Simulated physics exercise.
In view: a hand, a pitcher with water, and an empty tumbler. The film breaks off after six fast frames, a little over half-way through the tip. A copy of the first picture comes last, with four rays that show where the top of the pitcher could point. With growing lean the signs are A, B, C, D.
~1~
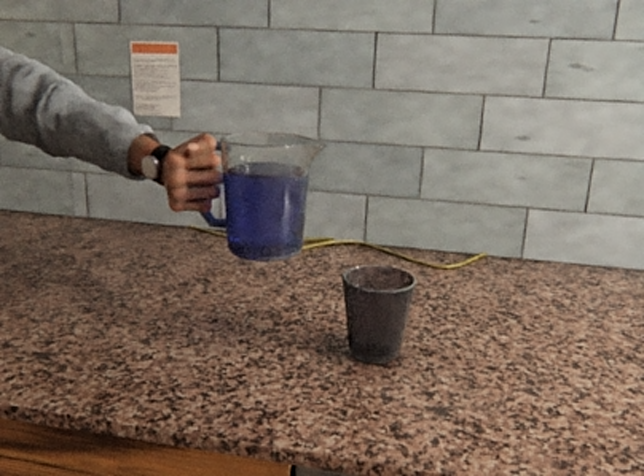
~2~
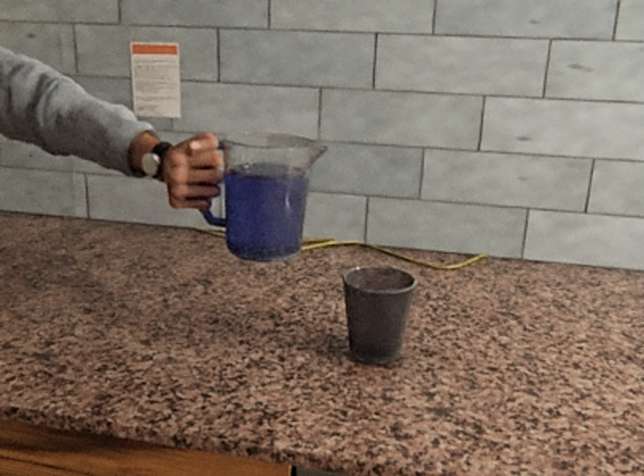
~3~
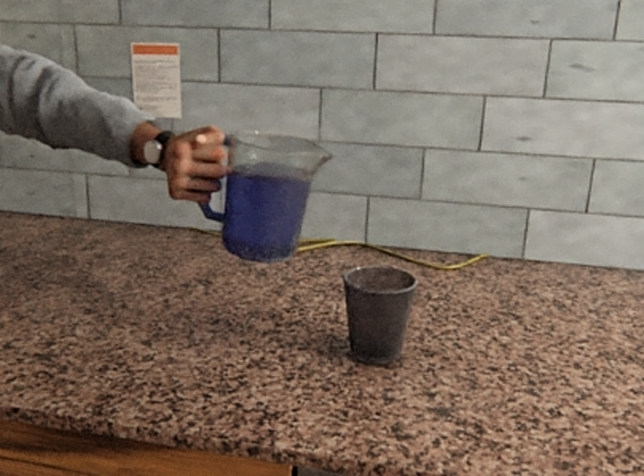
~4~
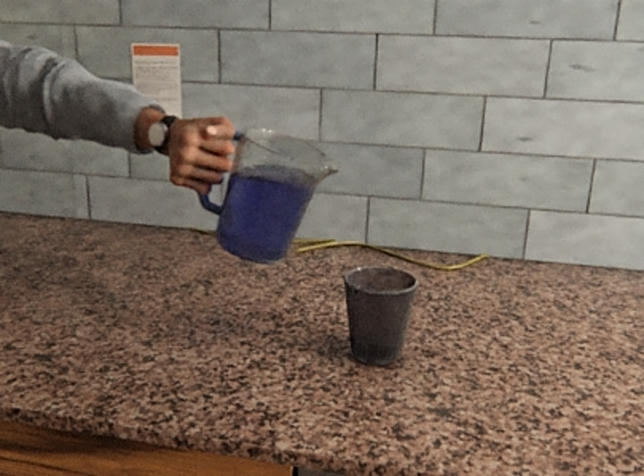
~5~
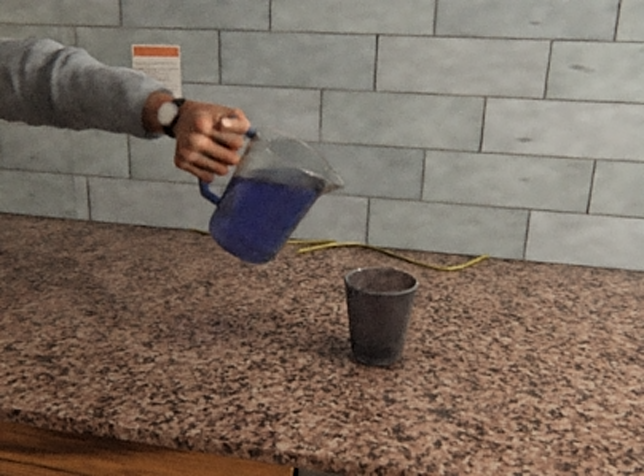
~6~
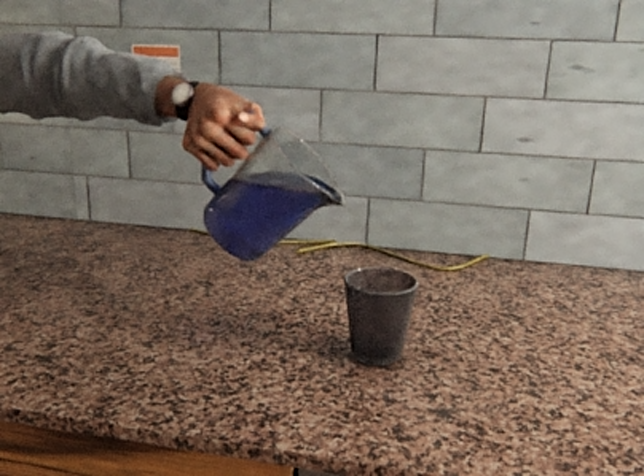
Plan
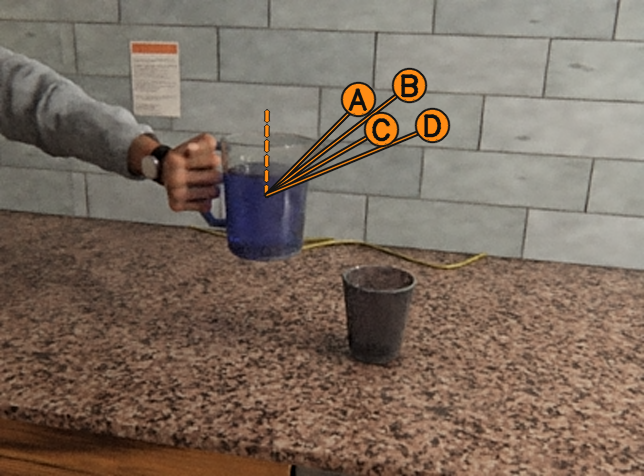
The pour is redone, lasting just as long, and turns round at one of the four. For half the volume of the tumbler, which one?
The answer is mark D.
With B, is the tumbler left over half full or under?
Under.
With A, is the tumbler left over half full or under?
Under.
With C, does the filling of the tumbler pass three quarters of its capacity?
No, it does not.
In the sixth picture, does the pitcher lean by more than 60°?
No, it does not.
On the marked copy, A at (348, 113); B at (396, 96); C at (366, 137); D at (416, 133).
With A, the tumbler ends with about 13 % of what it can hold.
With B, the tumbler ends with about 23 % of what it can hold.
With C, the tumbler ends with about 37 % of what it can hold.
With D, the tumbler ends with about 54 % of what it can hold.
